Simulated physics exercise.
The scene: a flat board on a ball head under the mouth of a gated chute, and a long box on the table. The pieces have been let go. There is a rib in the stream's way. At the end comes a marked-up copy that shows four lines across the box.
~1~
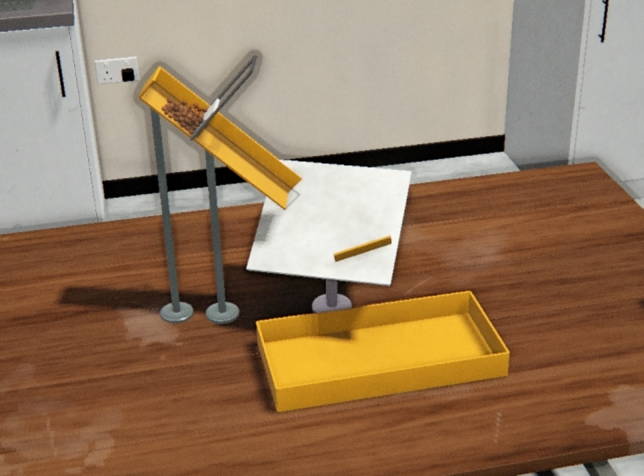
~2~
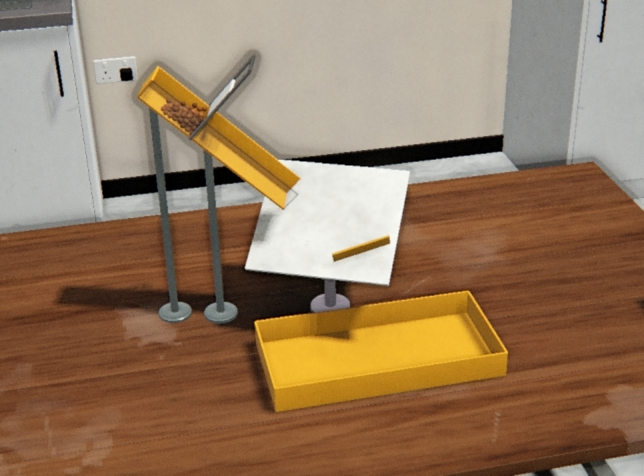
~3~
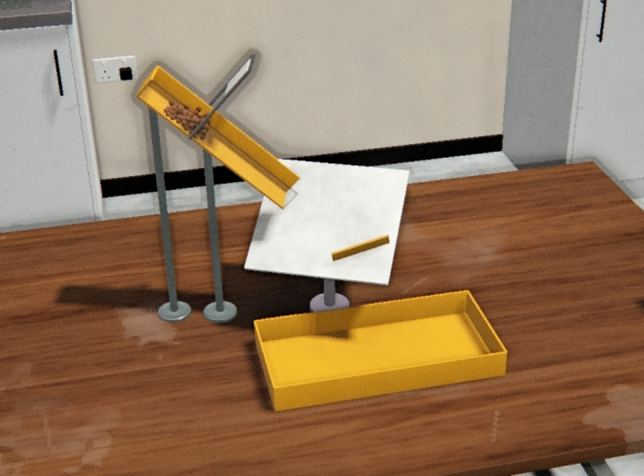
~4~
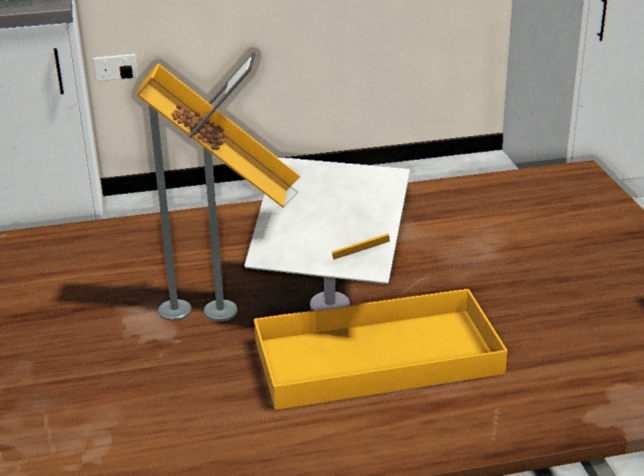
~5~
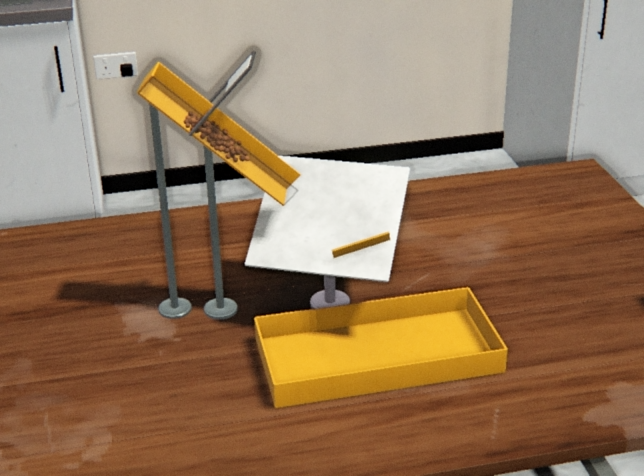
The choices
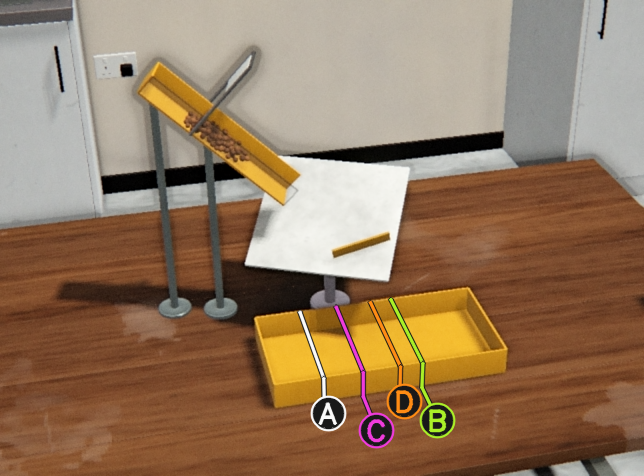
A long wooden table stands in a room with a beige wall, a socket and white cupboards, seen from above at an angle by a nearly still camera. A sloping yellow chute on two grey posts holds small brown balls at upper left, above a tilted white board with a yellow strip and an empty yellow box at front. The balls slide partway down the chute, spreading beneath the grey gate.
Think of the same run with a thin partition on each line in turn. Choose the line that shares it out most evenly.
Choose A.
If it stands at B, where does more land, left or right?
More lands on the left.
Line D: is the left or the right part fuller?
Left.
On the marked copy, line A crosses the front rim at (323, 377); line B crosses the front rim at (422, 362); line C crosses the front rim at (363, 371); line D crosses the front rim at (400, 365).
With A, of what is caught, about a third on the left of the divider, about two thirds on the right.
With B, of what is caught, most on the left of the divider, a small part on the right.
With C, of what is caught, most on the left of the divider, a small part on the right.
With D, of what is caught, most on the left of the divider, a small part on the right.
